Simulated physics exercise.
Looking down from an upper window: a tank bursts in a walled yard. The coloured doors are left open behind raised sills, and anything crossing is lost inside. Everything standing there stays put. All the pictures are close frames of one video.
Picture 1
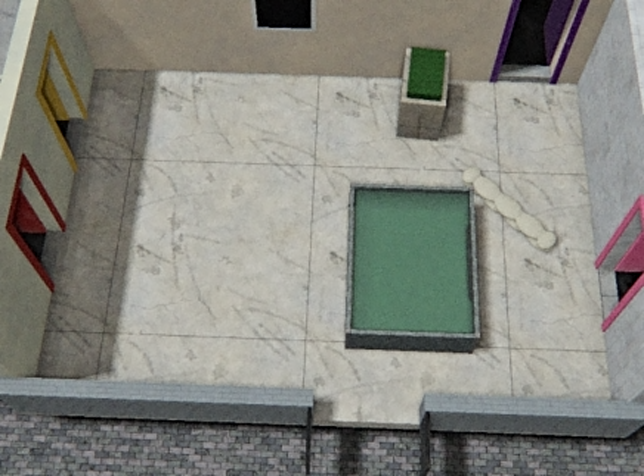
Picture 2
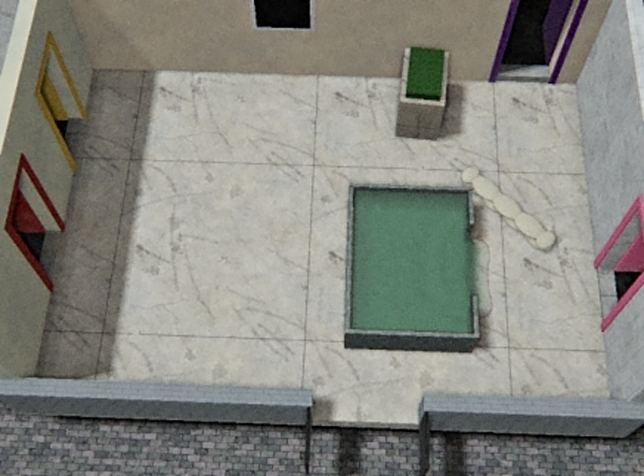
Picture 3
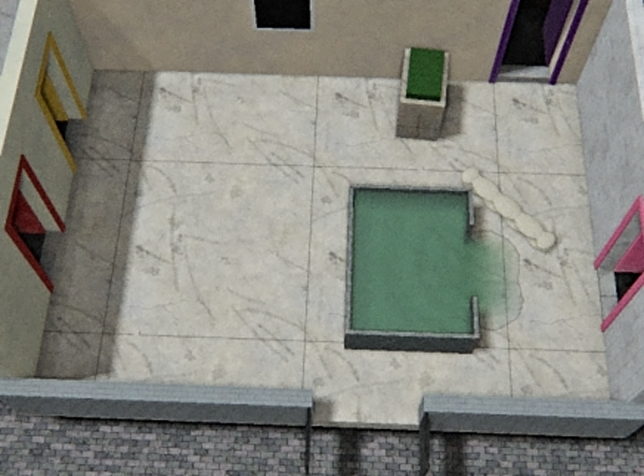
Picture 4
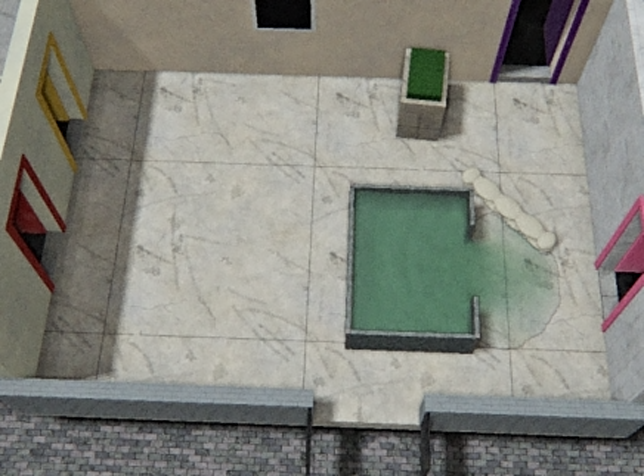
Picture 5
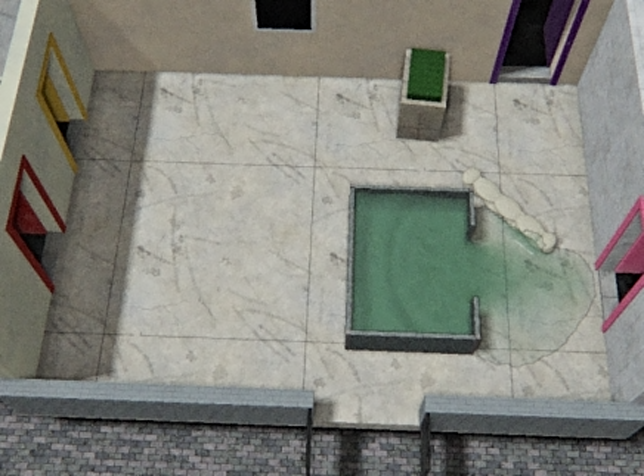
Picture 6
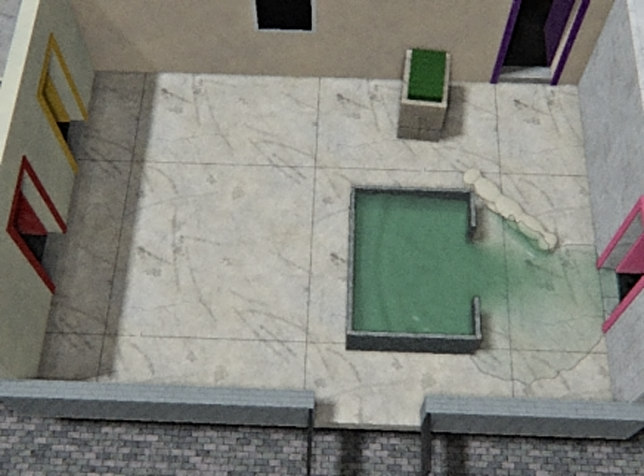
A walled yard paved in pale veined stone is seen from high above, with the view held still. A grey-rimmed tank of green water sits right of centre, with a planter of grass behind it, a lumpy pale row beside it, and red, yellow, purple and pink doorways around the walls. A gap opens in the tank's right side, and green water pours out, spreading rightward across the paving to the pink doorway.
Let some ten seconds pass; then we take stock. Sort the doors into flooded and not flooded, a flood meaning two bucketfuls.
Sorted: Purple door - not flooded; yellow door - not flooded; red door - not flooded; pink door - flooded.
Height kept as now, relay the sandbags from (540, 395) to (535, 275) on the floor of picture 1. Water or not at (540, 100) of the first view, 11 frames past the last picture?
There: Submerged.
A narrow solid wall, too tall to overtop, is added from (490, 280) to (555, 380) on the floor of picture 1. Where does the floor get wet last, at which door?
That'd be the yellow-painted one.
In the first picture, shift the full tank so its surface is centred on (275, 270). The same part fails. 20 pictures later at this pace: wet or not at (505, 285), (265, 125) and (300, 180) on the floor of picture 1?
Going through them in that order: Waterlogged, still bare and still bare.
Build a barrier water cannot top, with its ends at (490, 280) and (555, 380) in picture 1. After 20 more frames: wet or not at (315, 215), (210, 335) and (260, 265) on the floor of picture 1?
Results in order: Bone-dry / bone-dry / bone-dry.
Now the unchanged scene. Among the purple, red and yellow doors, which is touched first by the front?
Looks like the purple door gets there first.
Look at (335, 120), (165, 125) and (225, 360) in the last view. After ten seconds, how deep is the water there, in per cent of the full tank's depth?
Depths of roughly 4, 2 and 4 per cent.
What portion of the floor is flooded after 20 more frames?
I'd put it at roughly 35 per cent.
A moment on, water covers 15 % of the floor; the purple door not reached, the yellow door not reached, the red door not reached, the pink door far over two buckets in.
Next, water covers 20 % of the floor; the purple door not reached, the yellow door not reached, the red door not reached, the pink door far over two buckets in.
Then, water covers 35 % of the floor; the purple door wet at the sill, nothing in, the yellow door not reached, the red door not reached, the pink door far over two buckets in.
Later, water covers 50 % of the floor; the purple door wet at the sill, nothing in, the yellow door not reached, the red door not reached, the pink door far over two buckets in.
In the end, water covers 75 % of the floor; the purple door wet at the sill, nothing in, the yellow door not reached, the red door wet at the sill, nothing in, the pink door far over two buckets in.
